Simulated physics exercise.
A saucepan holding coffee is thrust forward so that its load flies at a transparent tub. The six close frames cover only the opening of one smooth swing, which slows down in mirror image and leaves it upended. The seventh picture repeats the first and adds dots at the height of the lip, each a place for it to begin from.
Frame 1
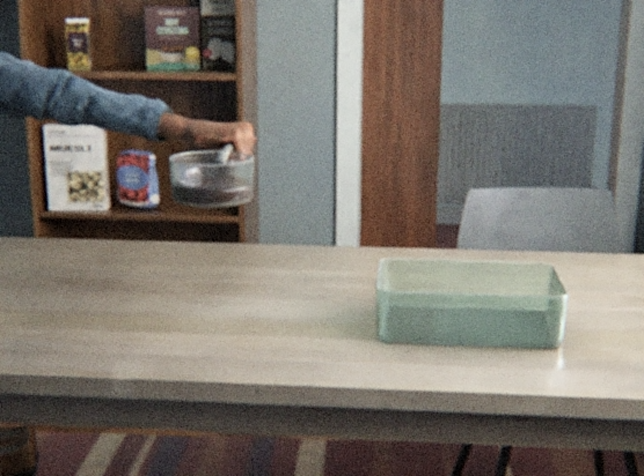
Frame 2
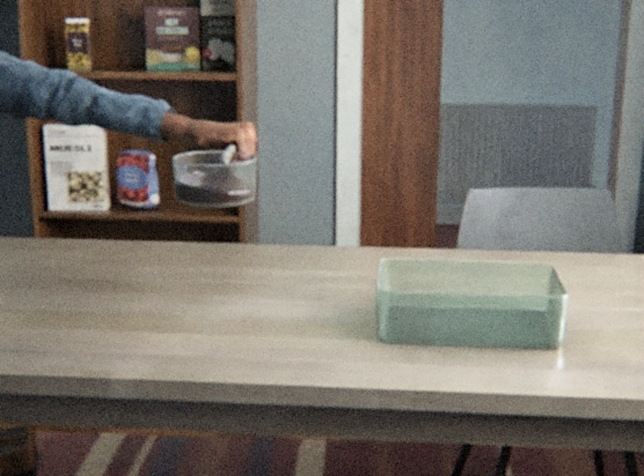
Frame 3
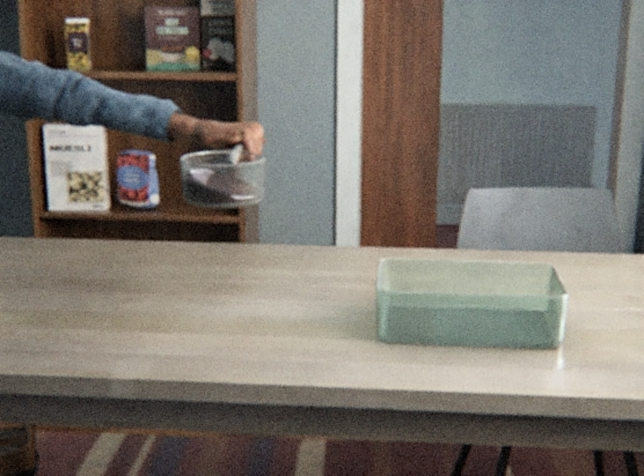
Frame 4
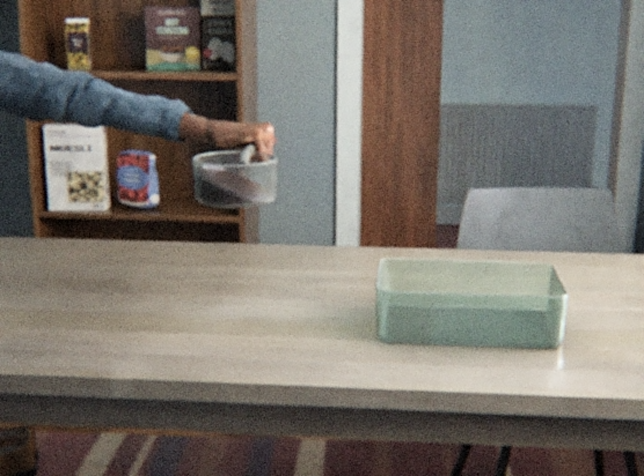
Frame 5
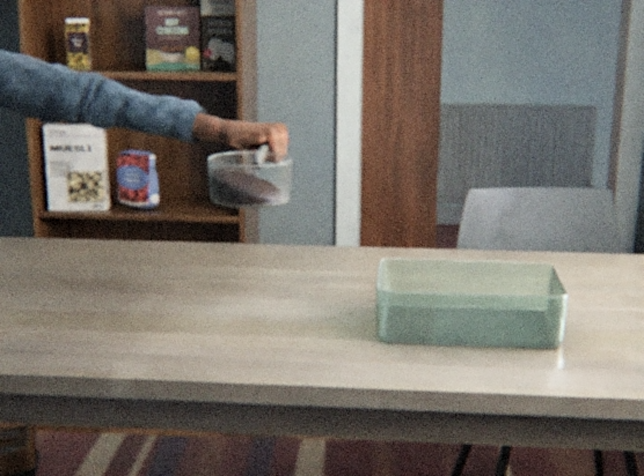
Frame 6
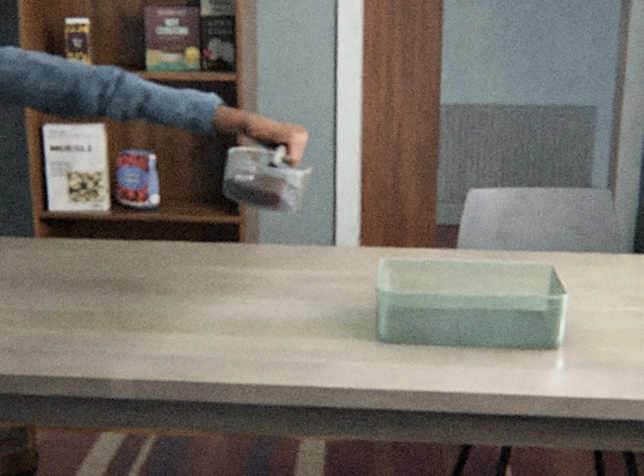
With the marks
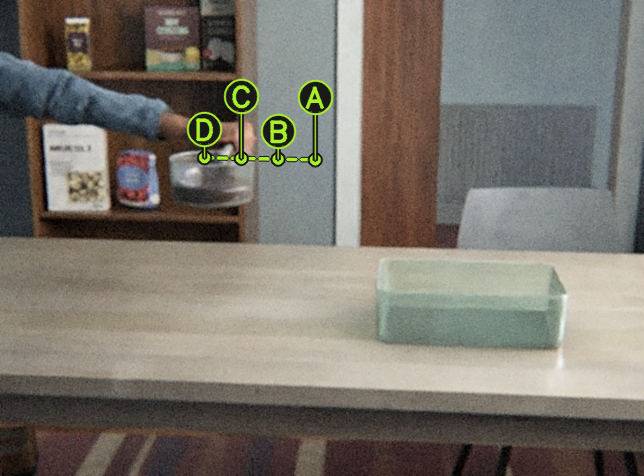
A hand carrying a clear saucepan of dark liquid rightward above a table with a green-tinted transparent tub, then tilting it slightly.
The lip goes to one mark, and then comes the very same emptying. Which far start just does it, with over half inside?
Choose B.
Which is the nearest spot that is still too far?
Spot C.
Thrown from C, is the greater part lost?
Yes, that goes wrong.
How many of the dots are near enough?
Two of the four.
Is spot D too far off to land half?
Yes, that goes wrong.
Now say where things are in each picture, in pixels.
Upright, lip at (251, 158); tub from (377, 340) to (562, 347); nothing has left yet, in the first frame.
Upright, lip at (254, 158); nothing has left yet, in the second frame.
Upright, lip at (262, 158); nothing has left yet, in the third frame.
Upright, lip at (274, 159); nothing has left yet, in the fourth frame.
Upright, lip at (290, 159); nothing has left yet, in the fifth frame.
Tipped about 12°, lip at (309, 168); nothing has left yet, in the sixth frame.
On the marked copy, A at (315, 159); B at (278, 159); C at (241, 158); D at (204, 157).
With A, about 87 % lands in the tub, 3 % falls short and 9 % goes beside or beyond.
With B, about 68 % lands in the tub, 22 % falls short and 10 % goes beside or beyond.
With C, about 27 % lands in the tub, 70 % falls short and 3 % goes beside or beyond.
With D, about 0 % lands in the tub, 100 % falls short.
